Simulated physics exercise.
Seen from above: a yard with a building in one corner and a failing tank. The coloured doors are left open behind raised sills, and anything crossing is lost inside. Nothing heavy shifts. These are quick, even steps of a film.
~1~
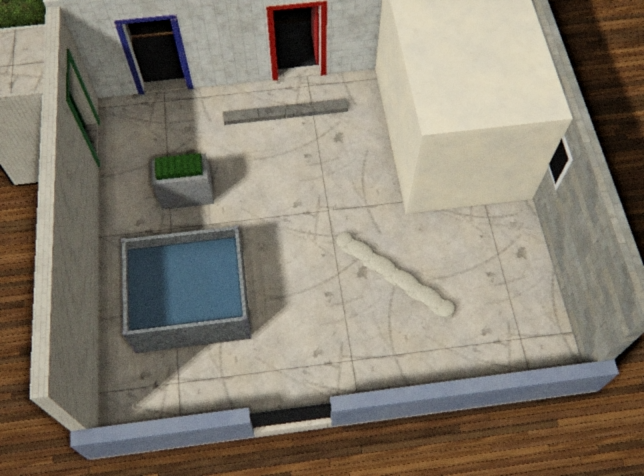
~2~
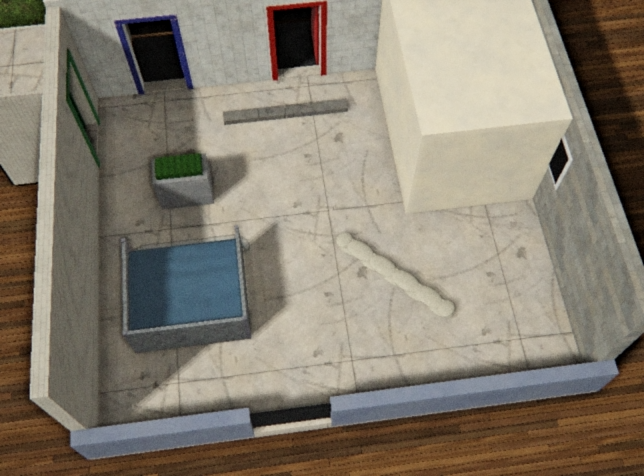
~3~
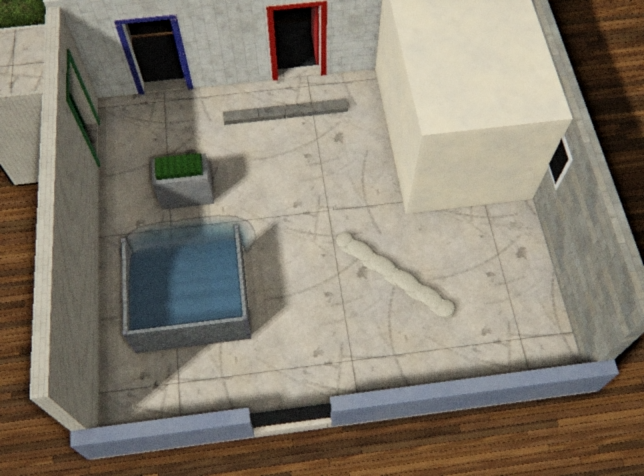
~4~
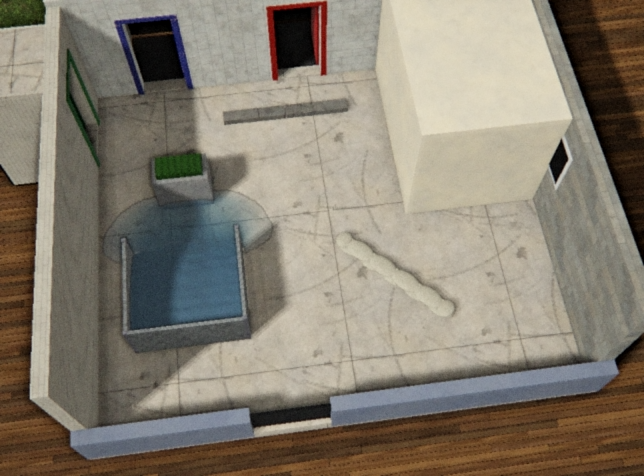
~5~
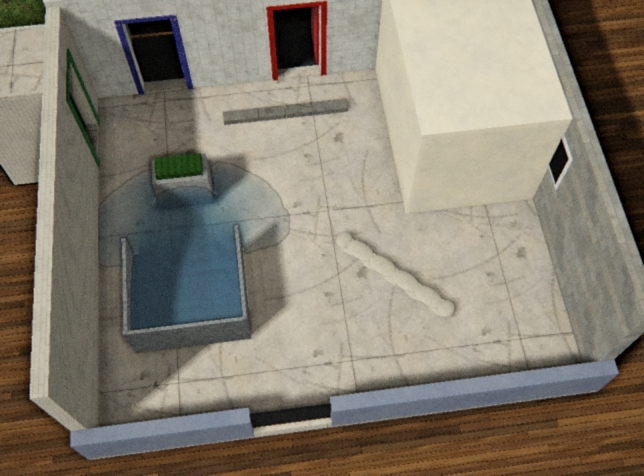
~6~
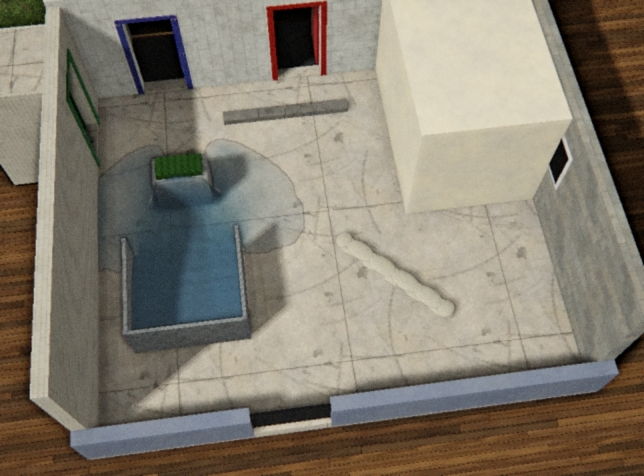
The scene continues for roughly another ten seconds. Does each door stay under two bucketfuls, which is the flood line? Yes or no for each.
Green door - no, it floods; red door - no, it floods; blue door - no, it floods.
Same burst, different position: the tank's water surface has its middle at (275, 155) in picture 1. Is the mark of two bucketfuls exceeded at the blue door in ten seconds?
Honestly, the blue door crosses the line.
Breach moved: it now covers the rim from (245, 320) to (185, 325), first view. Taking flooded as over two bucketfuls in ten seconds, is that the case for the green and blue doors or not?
Well, the green comes up short, and the blue crosses the threshold.
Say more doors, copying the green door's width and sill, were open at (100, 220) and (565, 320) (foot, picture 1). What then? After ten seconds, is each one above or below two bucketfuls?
The first door runs past the limit, while the second remains below the limit.
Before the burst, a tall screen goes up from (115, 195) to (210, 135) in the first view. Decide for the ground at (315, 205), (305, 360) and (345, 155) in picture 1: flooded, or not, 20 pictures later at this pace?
The first is inundated, the second still bare and the third inundated.
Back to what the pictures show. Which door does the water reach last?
That would be the door marked red.
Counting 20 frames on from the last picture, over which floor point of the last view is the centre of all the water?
Centre point: Around (232, 184).
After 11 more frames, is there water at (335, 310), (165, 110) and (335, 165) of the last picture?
First spot spared, second spot submerged, third spot submerged.
A moment on, water covers 30 % of the floor; the green door under two buckets in, the red door not reached, the blue door wet at the sill, nothing in.
Next, water covers 45 % of the floor; the green door under two buckets in, the red door under two buckets in, the blue door under two buckets in.
Then, water covers 55 % of the floor; the green door over two buckets in, the red door under two buckets in, the blue door over two buckets in.
Later, water covers 65 % of the floor; the green door over two buckets in, the red door far over two buckets in, the blue door far over two buckets in.
In the end, water covers 95 % of the floor; the green door over two buckets in, the red door far over two buckets in, the blue door far over two buckets in.
